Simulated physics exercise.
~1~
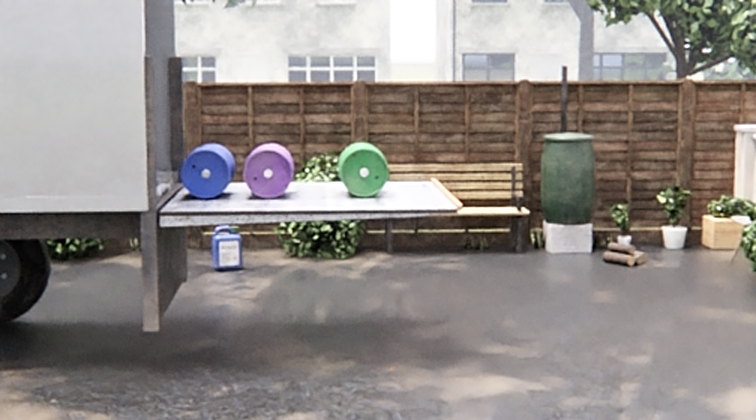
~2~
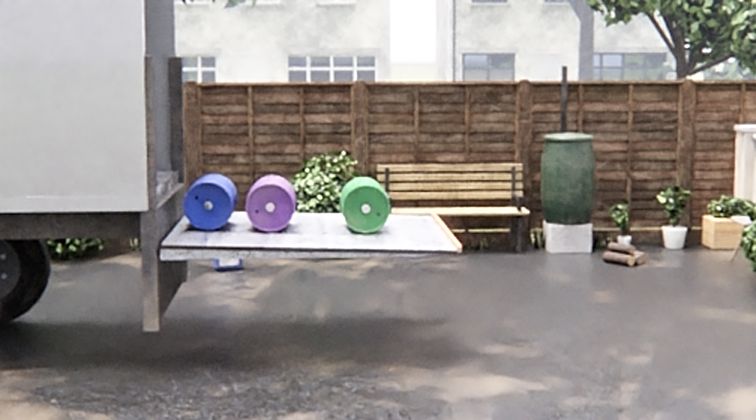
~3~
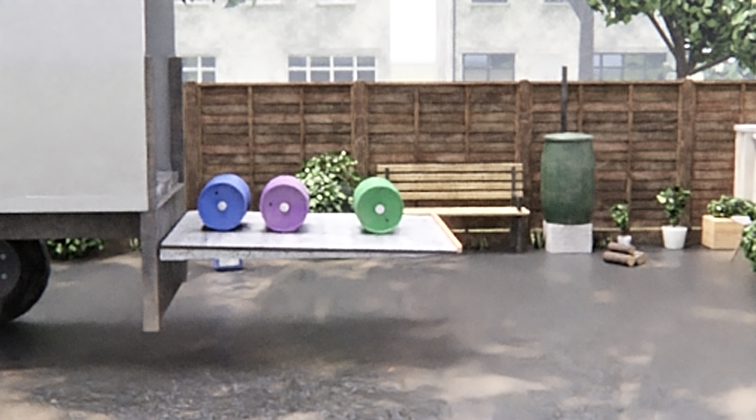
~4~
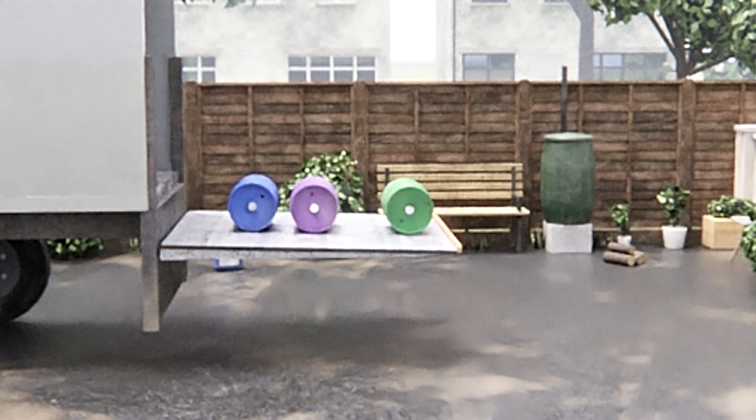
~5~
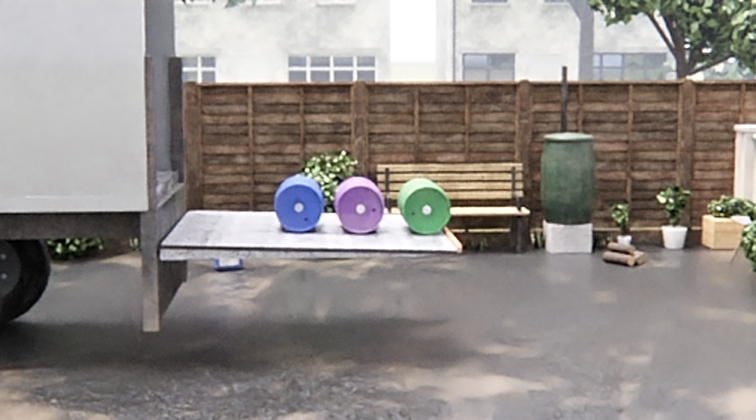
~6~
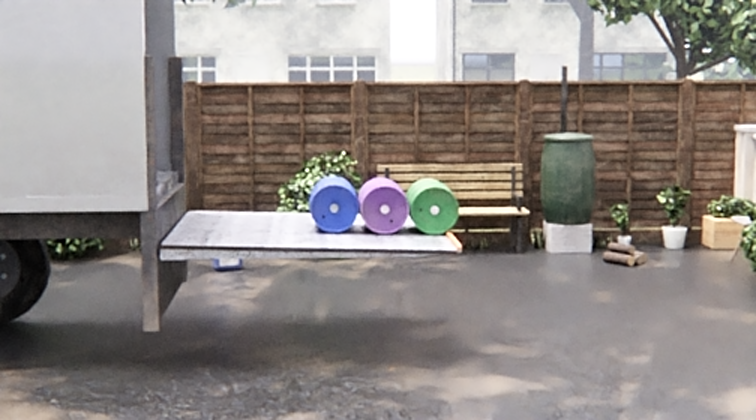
At the start, three round kegs in blue, purple and green rest end-on on a lift platform behind a van, with a fence, a bench and potted plants beyond. The platform sinks a little and tilts down towards its right edge, carrying the kegs with it. All three then begin rolling right together, turning as they go. Green slows near the edge, and purple and blue close the gaps behind it. By the end, the kegs sit side by side near the right edge, all still on the platform.
